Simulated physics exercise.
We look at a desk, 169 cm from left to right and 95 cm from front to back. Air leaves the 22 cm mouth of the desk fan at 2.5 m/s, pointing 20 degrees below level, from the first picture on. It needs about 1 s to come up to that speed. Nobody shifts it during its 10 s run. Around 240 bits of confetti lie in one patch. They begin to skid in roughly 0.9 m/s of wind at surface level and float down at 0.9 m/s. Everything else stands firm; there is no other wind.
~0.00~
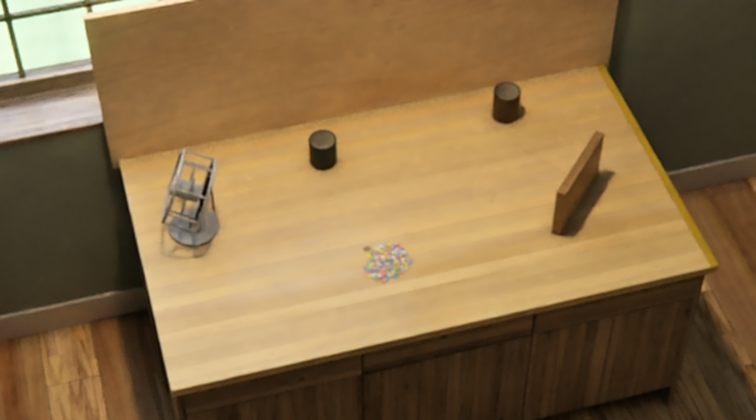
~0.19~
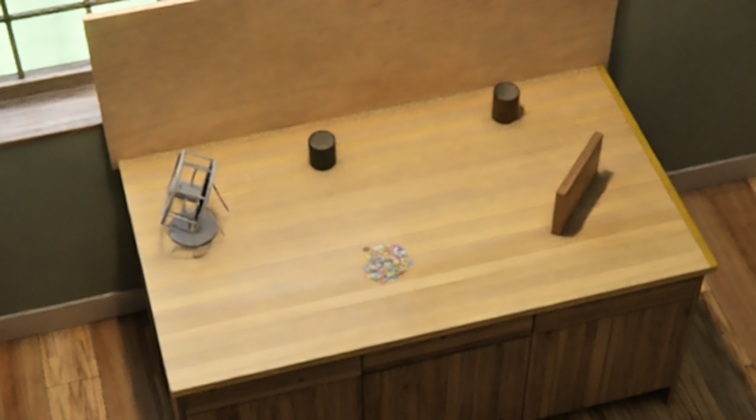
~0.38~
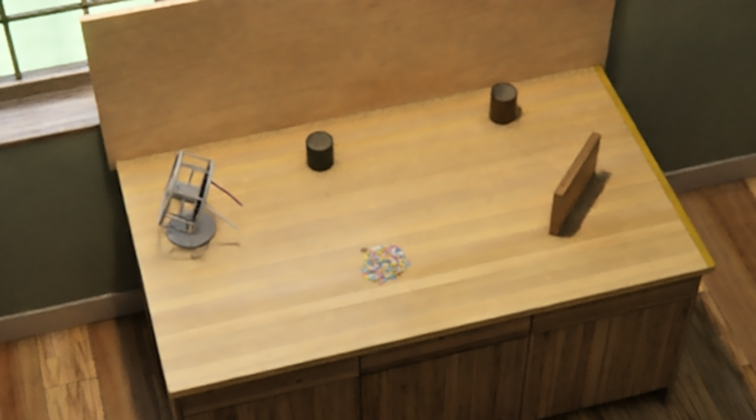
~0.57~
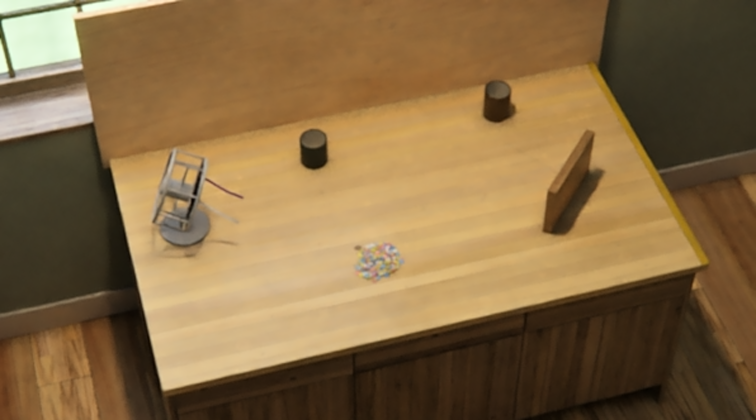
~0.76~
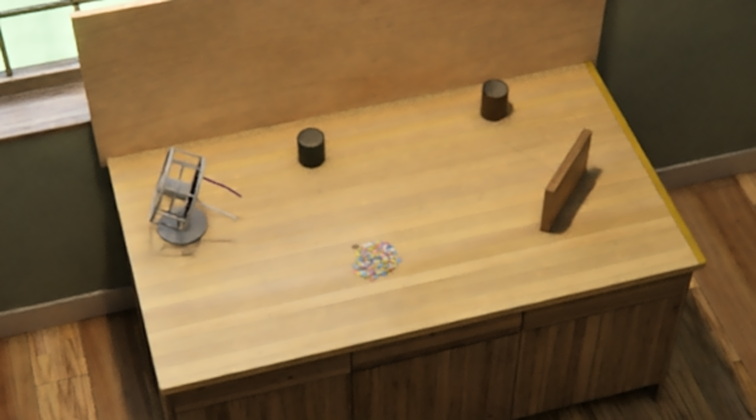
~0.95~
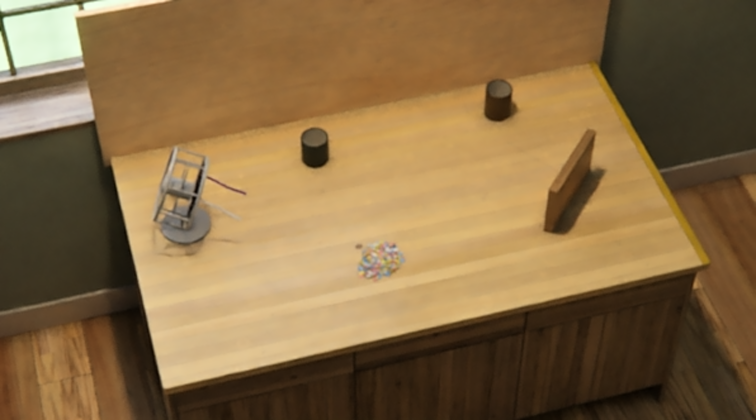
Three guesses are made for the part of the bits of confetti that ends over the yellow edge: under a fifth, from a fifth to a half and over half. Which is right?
Of the bits of confetti, not even a fifth end over the yellow edge.
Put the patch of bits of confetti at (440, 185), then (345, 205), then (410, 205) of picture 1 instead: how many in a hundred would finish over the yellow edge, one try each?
In turn about 100 %, 80 %, 100 %.
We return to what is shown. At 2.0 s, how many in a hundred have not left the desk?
Some 0 per cent.
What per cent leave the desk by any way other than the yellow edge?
Near 100 %.
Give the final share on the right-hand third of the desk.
About 0 %.
After 2.0 s, 1 % are over the yellow edge; 96 % have settled or left.
After 3.2 s, 1 % are over the yellow edge; 100 % have settled or left.
After 5.5 s, 1 % are over the yellow edge; 100 % have settled or left.
After 10.0 s, at the end, 1 % are over the yellow edge.
